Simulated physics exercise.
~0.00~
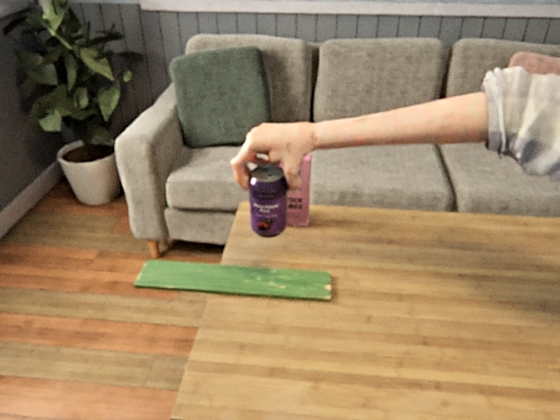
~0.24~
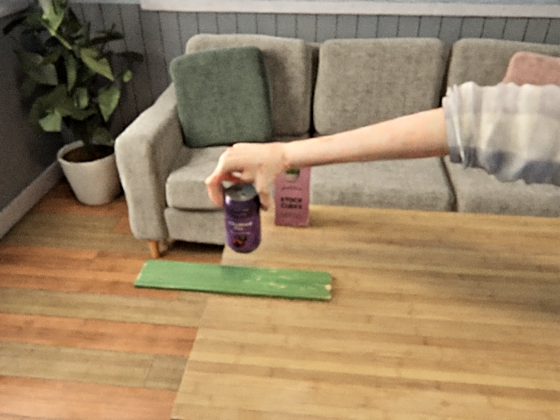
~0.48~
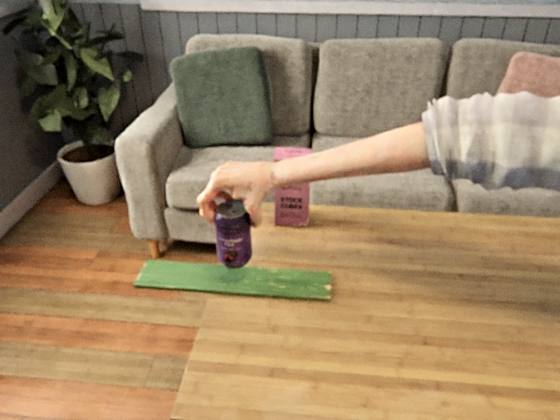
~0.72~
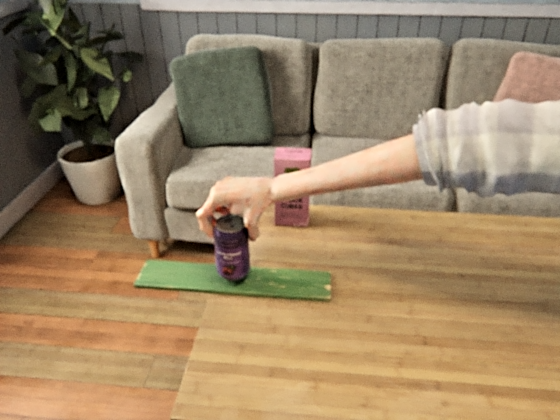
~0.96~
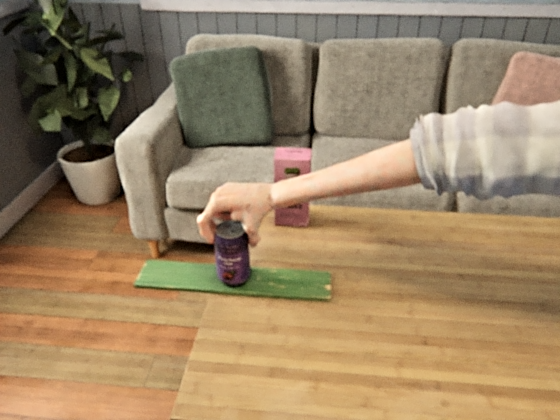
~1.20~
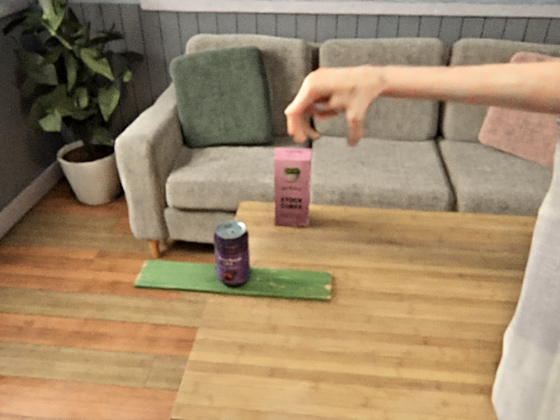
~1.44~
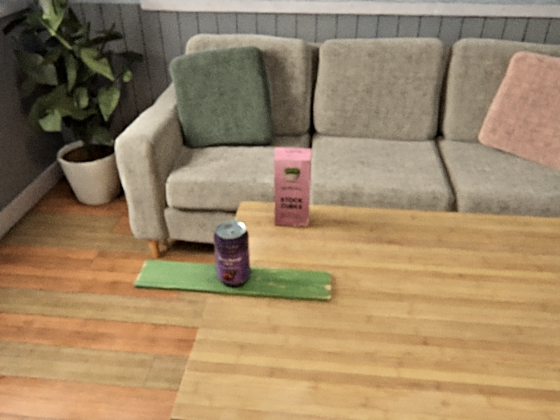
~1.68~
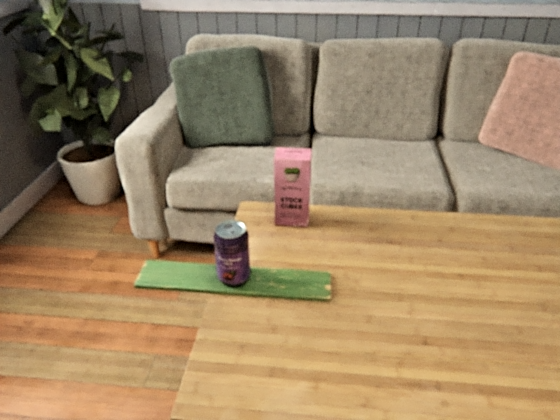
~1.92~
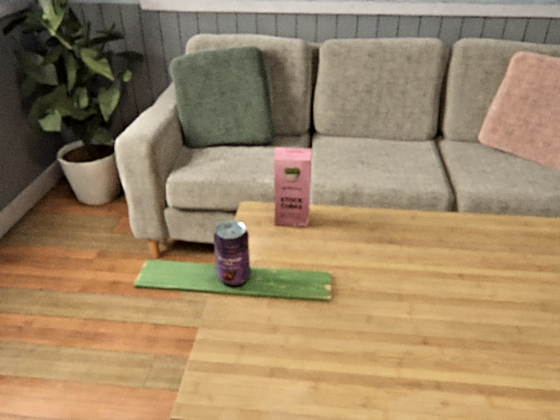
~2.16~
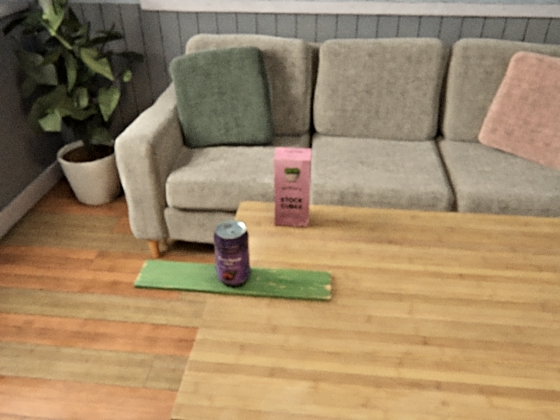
At a wooden table, a hand lowers a purple can onto a green plank, withdraws, and everything stays still.
